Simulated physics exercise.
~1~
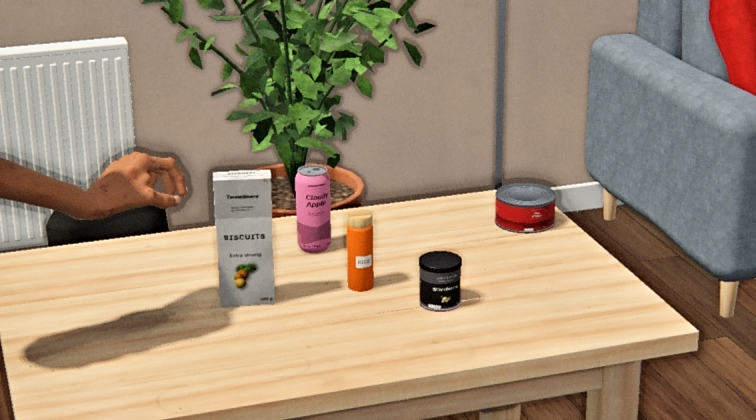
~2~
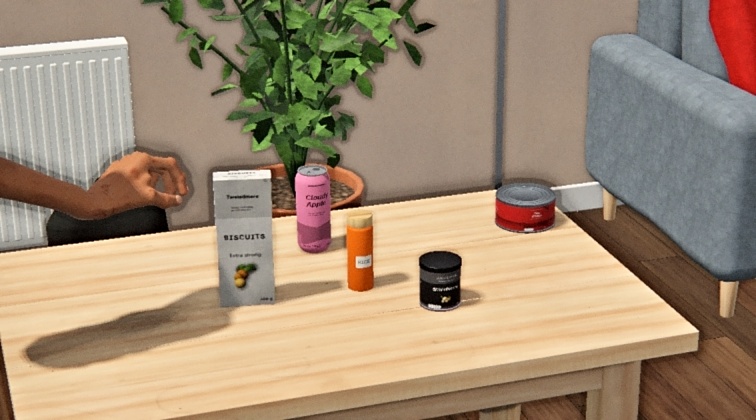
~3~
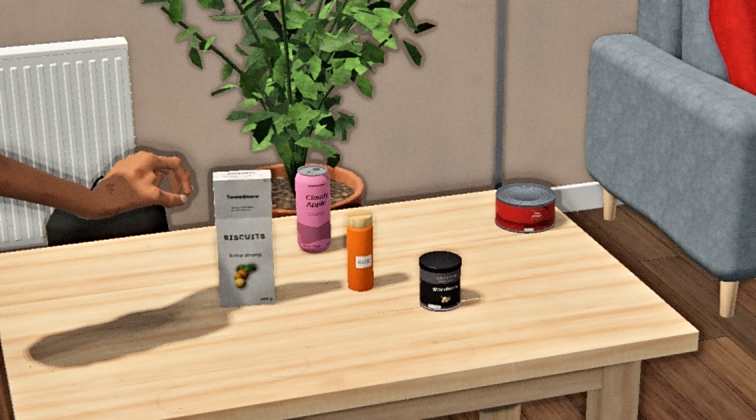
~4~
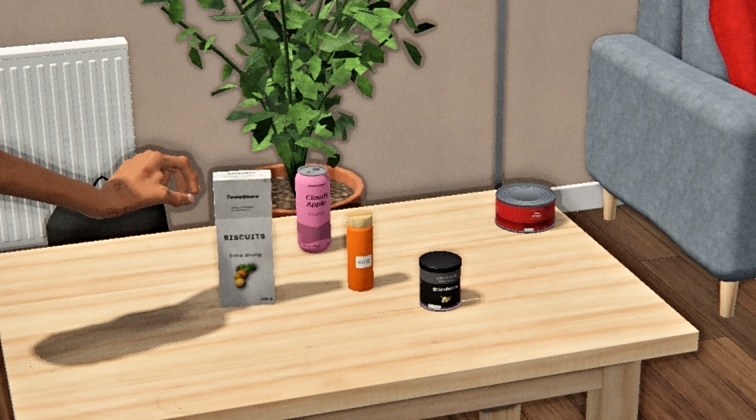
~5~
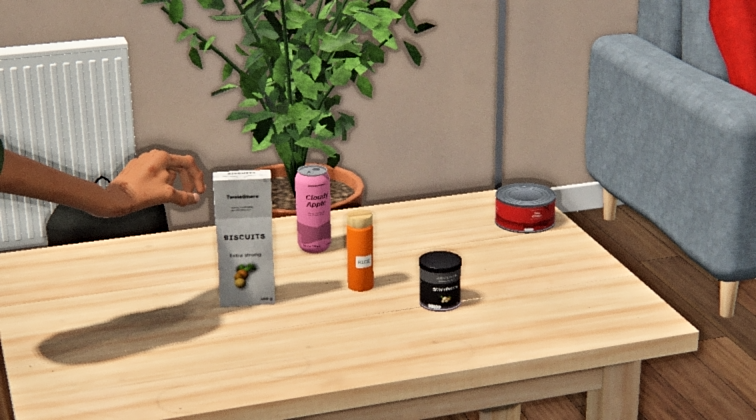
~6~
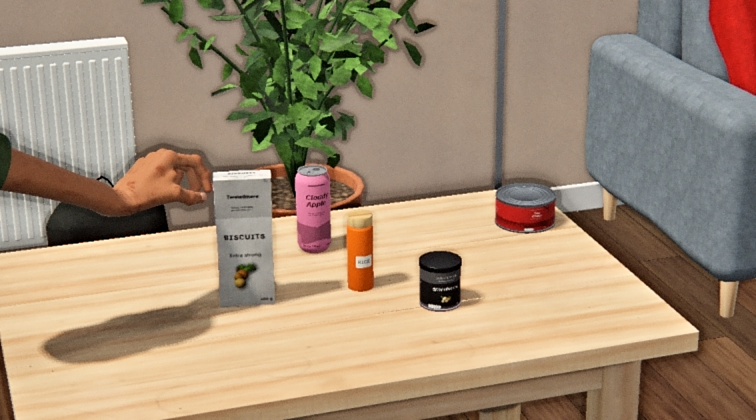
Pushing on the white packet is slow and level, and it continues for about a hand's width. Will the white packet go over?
Yes. Is left overturned.
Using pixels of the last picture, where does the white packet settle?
Around (346, 275).
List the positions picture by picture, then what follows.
In the first frame, white packet (245, 239).
In the second frame, white packet (245, 239).
In the third frame, white packet (245, 239).
In the fourth frame, white packet (245, 239).
In the fifth frame, white packet (245, 239).
In the sixth frame, white packet (245, 239).
Then, 0.80 s after the last picture, white packet tipped 24° from how it was near (276, 232).
Then, 1.20 s after the last picture, white packet on its side near (344, 275).
At rest, tipped over on the table, white packet. Seen from the same camera at the end, white packet near (347, 275).
